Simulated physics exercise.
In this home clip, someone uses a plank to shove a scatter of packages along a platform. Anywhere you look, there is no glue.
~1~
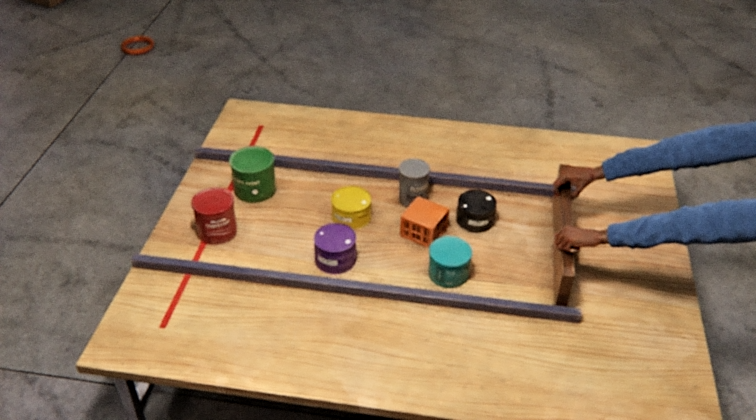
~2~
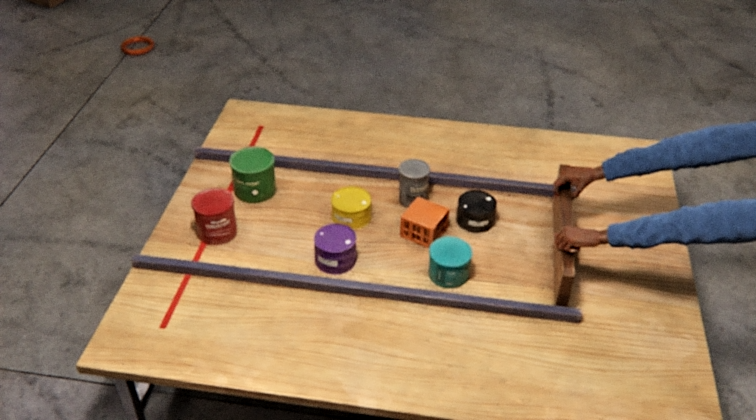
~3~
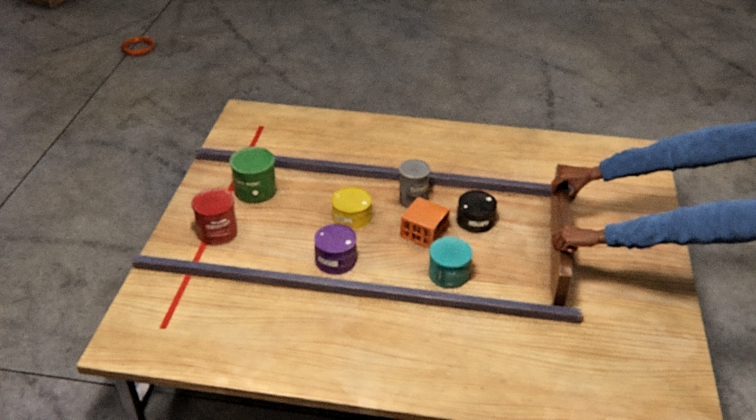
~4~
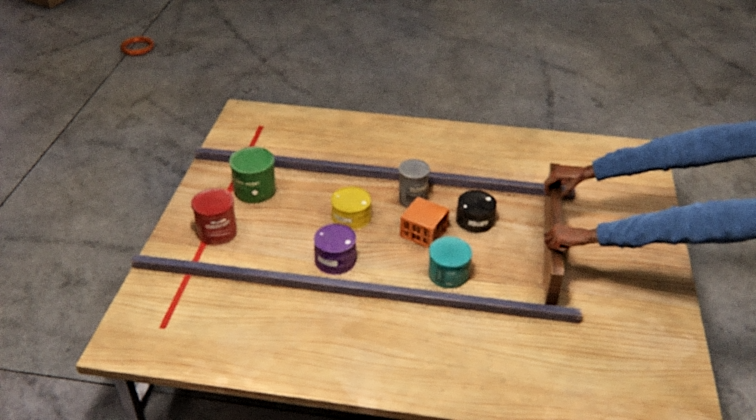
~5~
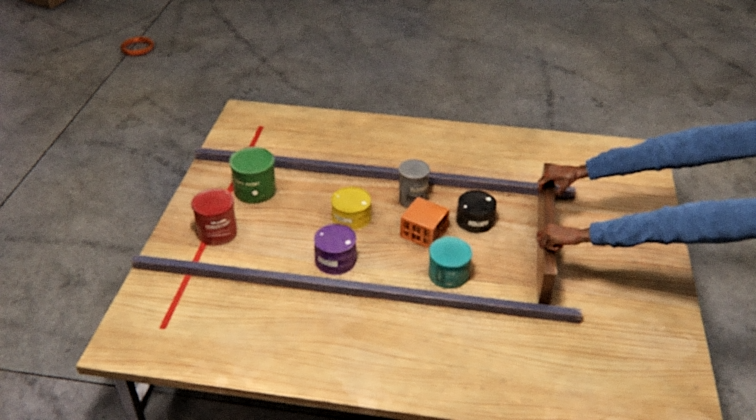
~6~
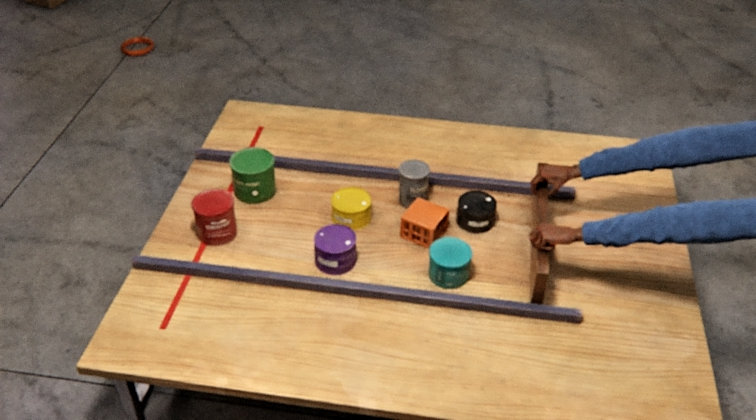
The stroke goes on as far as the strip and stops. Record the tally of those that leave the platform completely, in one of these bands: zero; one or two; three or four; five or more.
Tally: One or two.
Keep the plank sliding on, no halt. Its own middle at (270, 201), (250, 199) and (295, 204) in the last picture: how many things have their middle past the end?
Counts: 0, 0, 0.
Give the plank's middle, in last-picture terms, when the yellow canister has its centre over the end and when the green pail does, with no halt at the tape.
About (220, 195), and about (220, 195) for the other.
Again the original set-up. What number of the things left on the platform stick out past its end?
2, I think.
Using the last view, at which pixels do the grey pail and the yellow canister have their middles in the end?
The grey pail at (223, 156), the yellow canister at (172, 189).
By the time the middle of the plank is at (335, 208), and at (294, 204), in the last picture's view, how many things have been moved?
At the first spot 6, then 8.
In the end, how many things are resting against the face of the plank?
Contact count: 4.
Early on, none off yet; red pail at rest near (215, 218); green pail at rest near (254, 176); purple canister at rest near (335, 250).
A while later, none off yet; red pail at rest near (215, 218); green pail travelled a little near (248, 174); purple canister travelled well along near (250, 239).
Finally, the number that fall off is one or two; lost, purple canister and red pail.
